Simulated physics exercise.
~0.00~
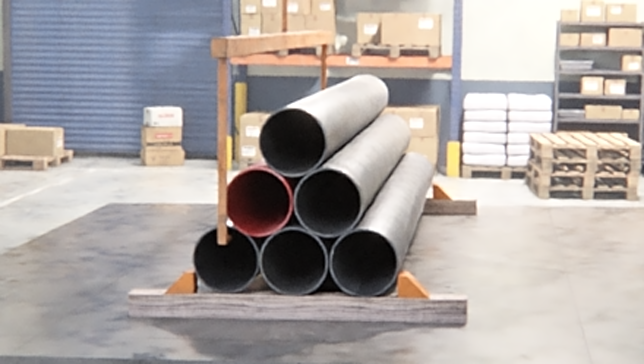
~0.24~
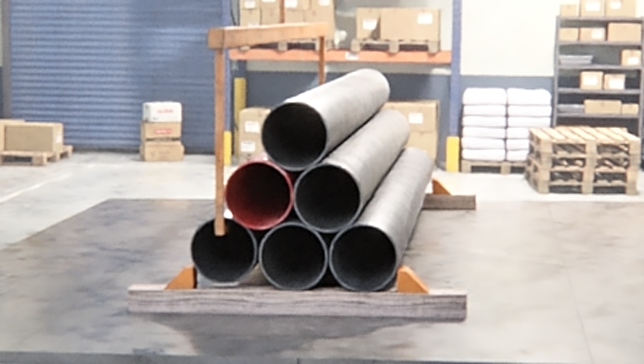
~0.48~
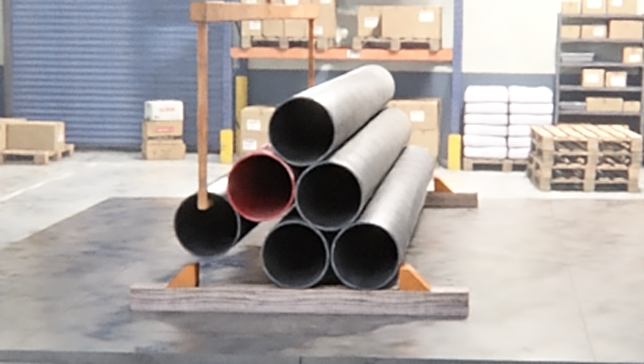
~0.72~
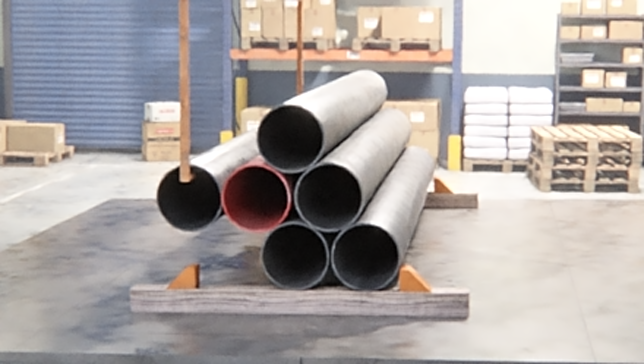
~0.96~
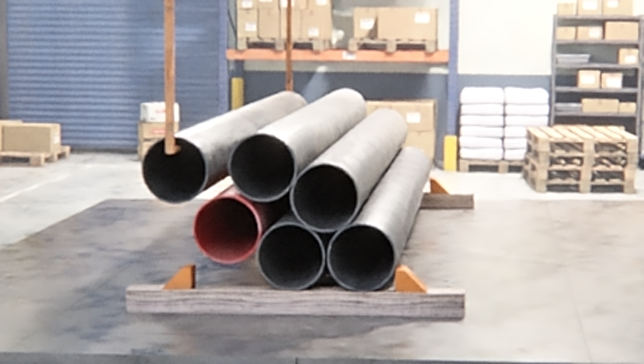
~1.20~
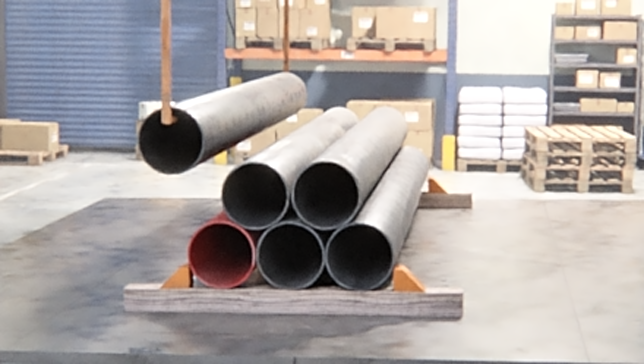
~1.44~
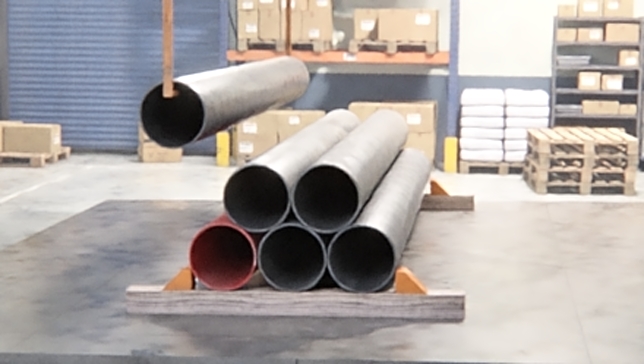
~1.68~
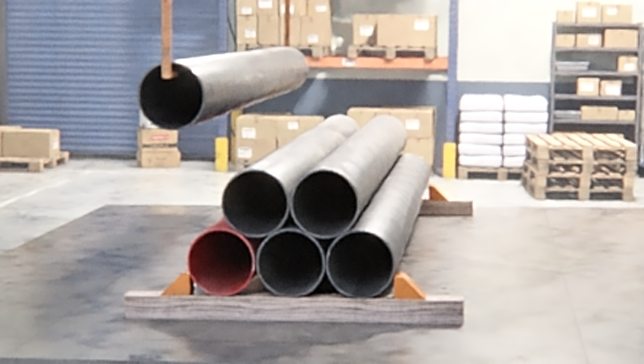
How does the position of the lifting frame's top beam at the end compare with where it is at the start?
At the start the orange beam is in view just above the pipe stack. By the end it has risen out of sight past the top of the view, leaving only its hanging part visible, holding the pipe.
At the start, a red pipe and five dark grey ones lie stacked in a pyramid on low bearers in a warehouse, with an orange lifting frame hooked to the bottom left pipe. The frame draws that pipe out to the left and upward, past the side of the red one. The red pipe then drops down and left into the emptied bottom corner, and the top grey pipe follows it down into the middle row. The hooked pipe keeps rising clear. It ends hanging at the upper left, above two grey pipes resting on a bottom row of three.
